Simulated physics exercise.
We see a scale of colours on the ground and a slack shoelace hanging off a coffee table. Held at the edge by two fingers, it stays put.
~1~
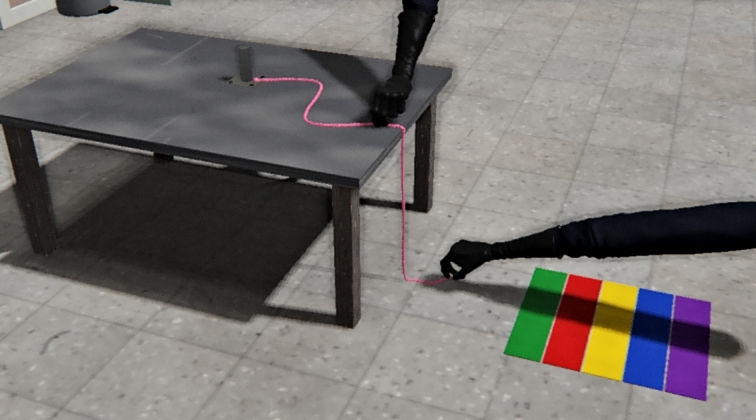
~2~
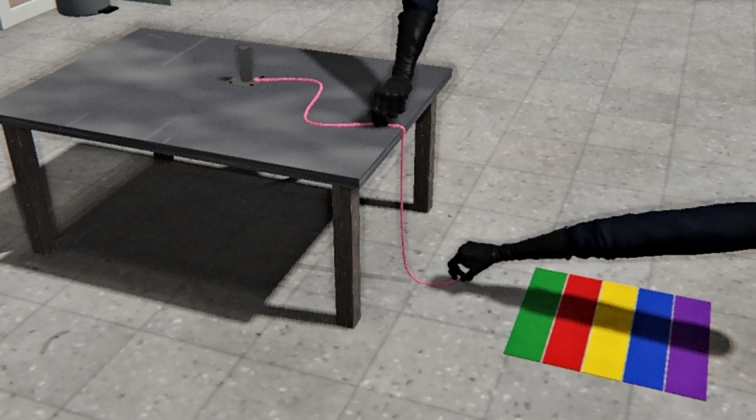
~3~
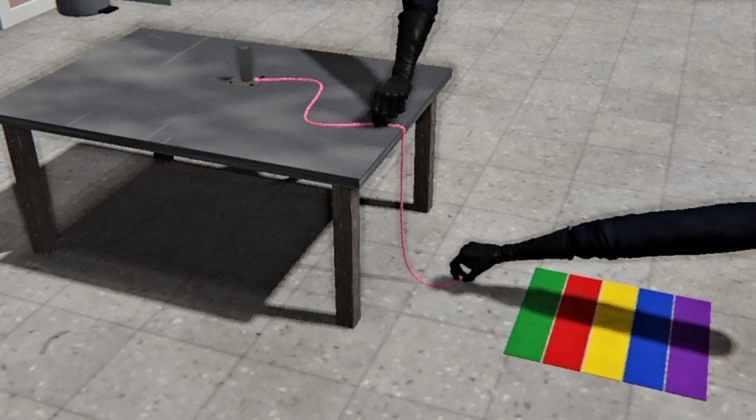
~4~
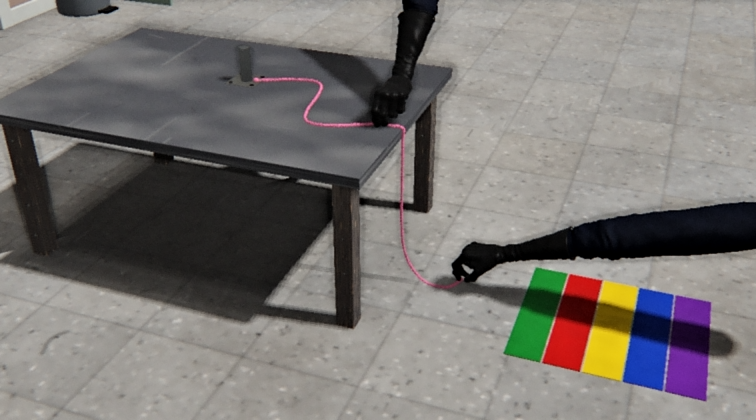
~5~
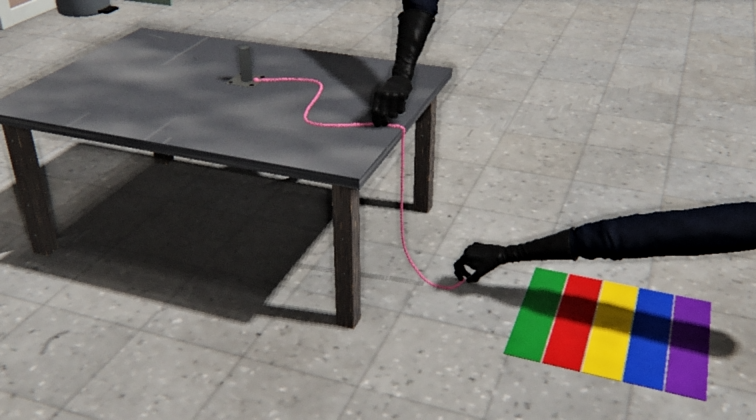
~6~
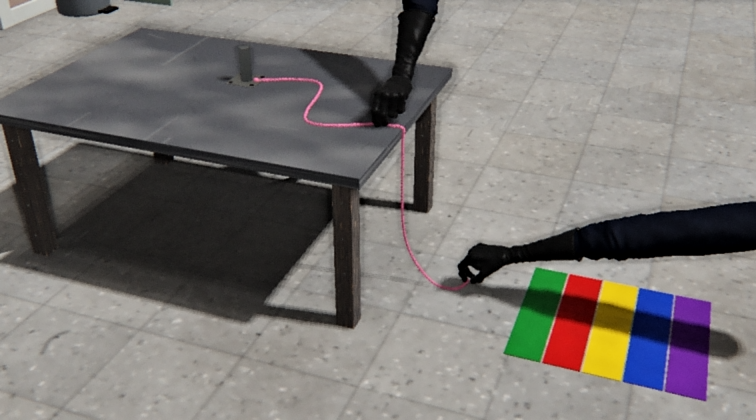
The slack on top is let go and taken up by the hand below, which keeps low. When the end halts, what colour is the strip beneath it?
Blue.
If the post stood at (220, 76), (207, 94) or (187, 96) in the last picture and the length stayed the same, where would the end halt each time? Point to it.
First close to (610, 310), next close to (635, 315), last close to (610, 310).
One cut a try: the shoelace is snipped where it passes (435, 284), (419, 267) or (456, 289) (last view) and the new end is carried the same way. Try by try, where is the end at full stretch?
Try 1: About (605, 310). Try 2: About (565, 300). Try 3: About (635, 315).
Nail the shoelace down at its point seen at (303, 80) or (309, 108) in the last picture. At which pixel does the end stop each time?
Try one gives (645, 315); try two gives (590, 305).
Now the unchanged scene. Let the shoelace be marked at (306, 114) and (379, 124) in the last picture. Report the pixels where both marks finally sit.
End points: Roughly (378, 111); roughly (453, 157).
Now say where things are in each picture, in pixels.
End (451, 276); green (527, 340); red (566, 349); yellow (605, 358); blue (646, 367); purple (687, 376), in the first frame.
End (458, 278); shoelace through (289, 79) (317, 97) (319, 125) (397, 127) (402, 200) (405, 264), in the second frame.
End (461, 278), in the third frame.
End (463, 279); shoelace through (289, 79) (317, 97) (319, 125) (397, 127) (402, 200) (410, 264), in the fourth frame.
End (465, 279), in the fifth frame.
End (469, 280); shoelace through (289, 79) (317, 97) (319, 125) (397, 127) (402, 200) (416, 263), in the sixth frame.
Early on, end near (591, 305); over red.
Midway, end near (632, 314); over yellow.
At the end of the slack, end near (655, 319); over blue. It gets as far as the blue strip.
